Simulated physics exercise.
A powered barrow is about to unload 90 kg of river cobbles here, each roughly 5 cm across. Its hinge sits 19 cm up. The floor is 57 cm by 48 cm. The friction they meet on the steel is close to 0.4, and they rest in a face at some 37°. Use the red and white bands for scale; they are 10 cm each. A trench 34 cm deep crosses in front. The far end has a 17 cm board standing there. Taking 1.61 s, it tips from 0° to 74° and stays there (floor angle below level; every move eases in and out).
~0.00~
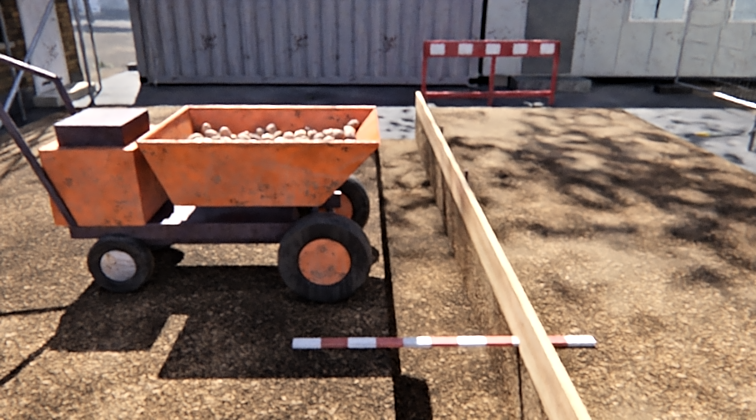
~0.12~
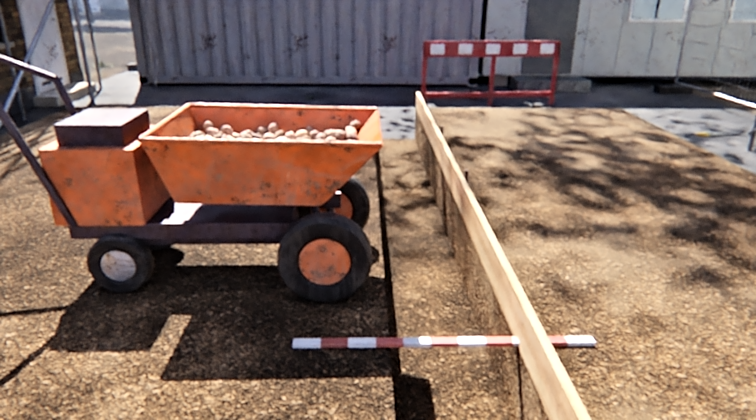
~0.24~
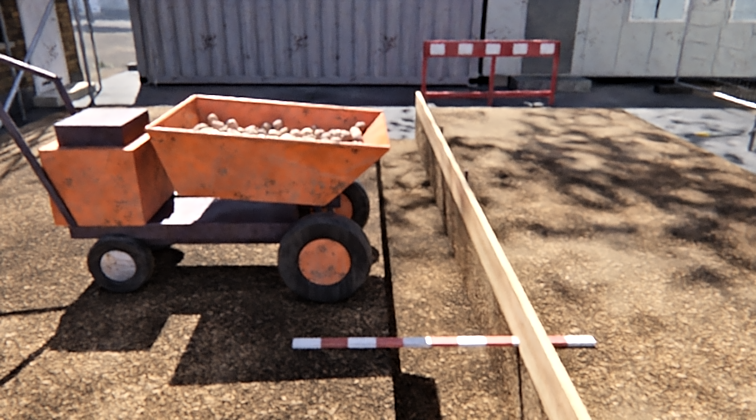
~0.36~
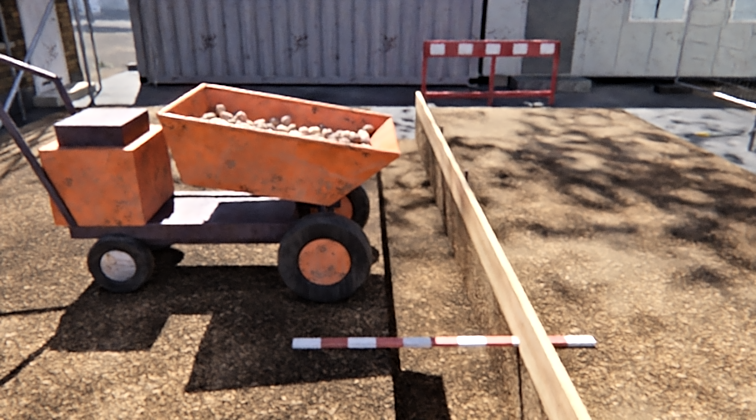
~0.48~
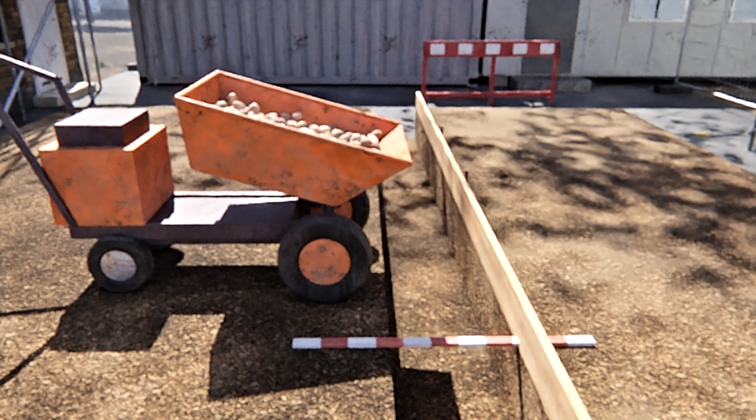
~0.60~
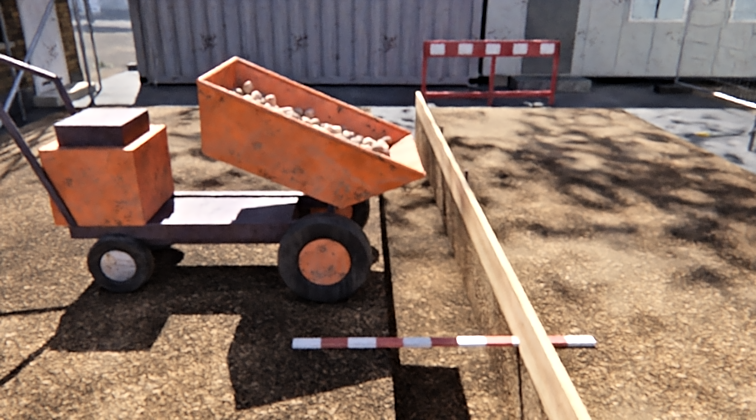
An orange powered barrow with dark wheels, loaded with pale rounded stones, stands at the left of a sunlit brown gravel yard, seen from slightly above. A long wooden board runs along the ground beside it, with a red-and-white striped pole across the foreground and a matching barrier before grey containers behind. The camera stays still as the tray gradually tilts, its left end rising and right end lowering.
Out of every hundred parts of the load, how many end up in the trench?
Close to 96 in a hundred.
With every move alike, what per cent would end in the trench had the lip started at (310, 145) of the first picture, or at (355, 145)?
Roughly 100 percent for the first, and 100 percent for the second.
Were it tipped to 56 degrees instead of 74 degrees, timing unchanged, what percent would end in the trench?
I'd expect around 65 in a hundred.
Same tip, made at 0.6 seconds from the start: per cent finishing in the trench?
Around 80 per cent would end in the trench.
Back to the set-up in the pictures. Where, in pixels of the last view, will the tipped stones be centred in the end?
Somewhere around (448, 319) in the last picture.
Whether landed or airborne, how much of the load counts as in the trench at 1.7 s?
About 55 per cent by then.
After 1.2 s the floor is at 63°; 100 % in the tray; the foremost stones are at (450, 215).
After 1.7 s the floor is at 74°; 44 % in the tray, 54 % in the trench, 2 % past the trench; the foremost stones are at (513, 255).
After 2.1 s the floor is at 74°; 11 % in the tray, 85 % in the trench, 4 % past the trench; the foremost stones are at (537, 266).
After 4.0 s the floor is at 74°; 0 % in the tray, 96 % in the trench, 4 % past the trench; the foremost stones are at (544, 270).
